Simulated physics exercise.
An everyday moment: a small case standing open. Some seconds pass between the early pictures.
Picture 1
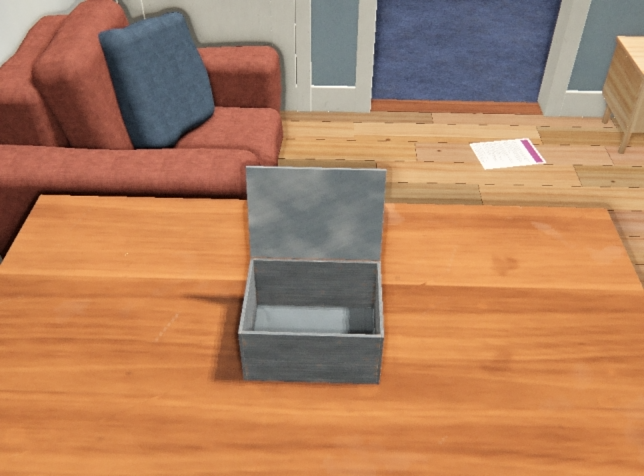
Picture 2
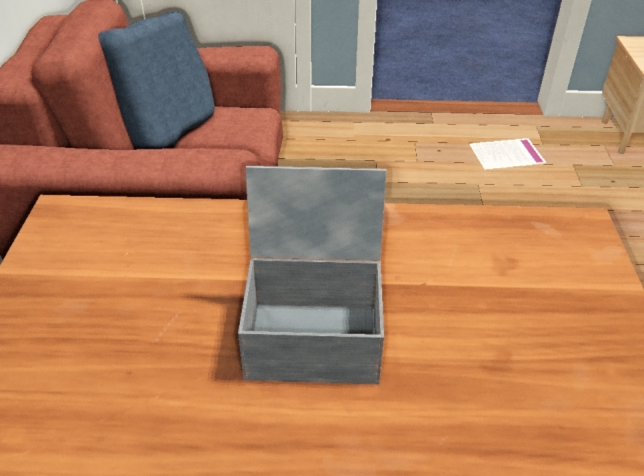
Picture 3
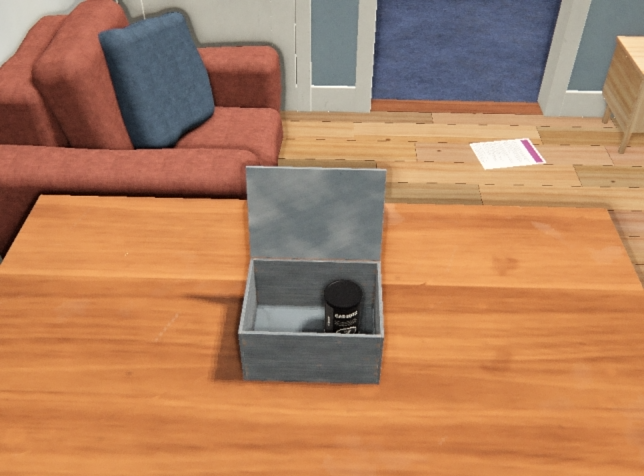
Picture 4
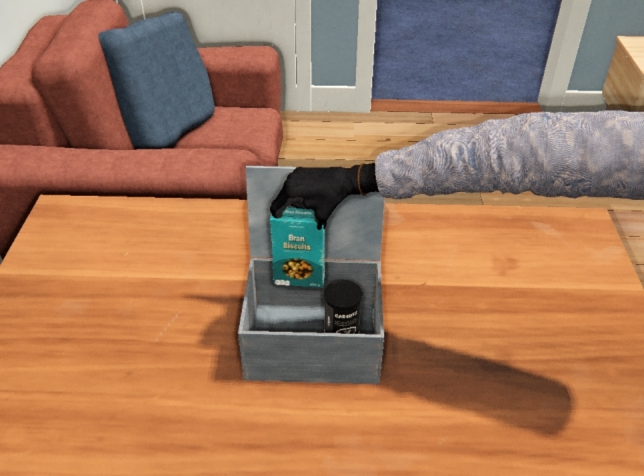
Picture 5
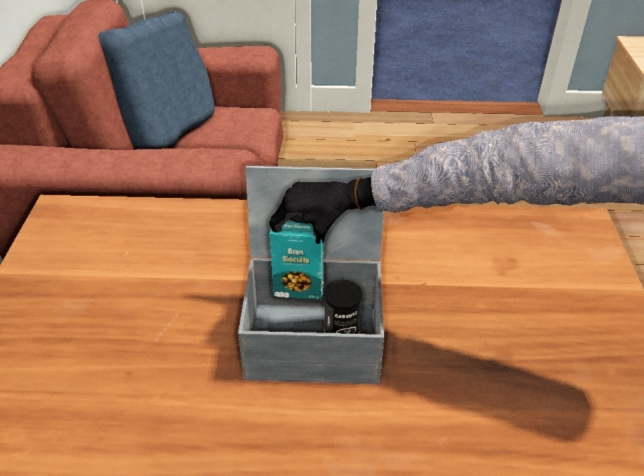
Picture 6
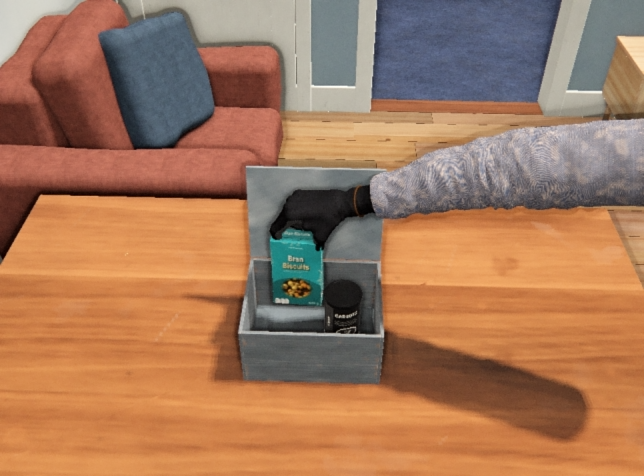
A black tin appears in the open grey box, then a gloved hand lowers a turquoise packet inside.
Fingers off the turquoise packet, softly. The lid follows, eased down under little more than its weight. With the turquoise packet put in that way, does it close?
Outcome: The lid stays ajar.
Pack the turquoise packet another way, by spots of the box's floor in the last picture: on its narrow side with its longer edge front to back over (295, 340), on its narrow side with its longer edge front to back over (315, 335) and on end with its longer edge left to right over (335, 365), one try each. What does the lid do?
In the first case it shuts flat; in the second case it shuts flat; in the third case it will not close.
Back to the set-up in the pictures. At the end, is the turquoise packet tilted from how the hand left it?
It stays as placed.
Then, 1.00 s on from there, lid starting down; turquoise packet shifted about its own width near (299, 309).
Then, 1.60 s on from there, lid 58° above the rim; turquoise packet shifted about its own width near (299, 309).
In the end, lid 23° above the rim; moved from the start, turquoise packet; black tin unmoved. At the end, from the last picture's camera, turquoise packet near (299, 309).
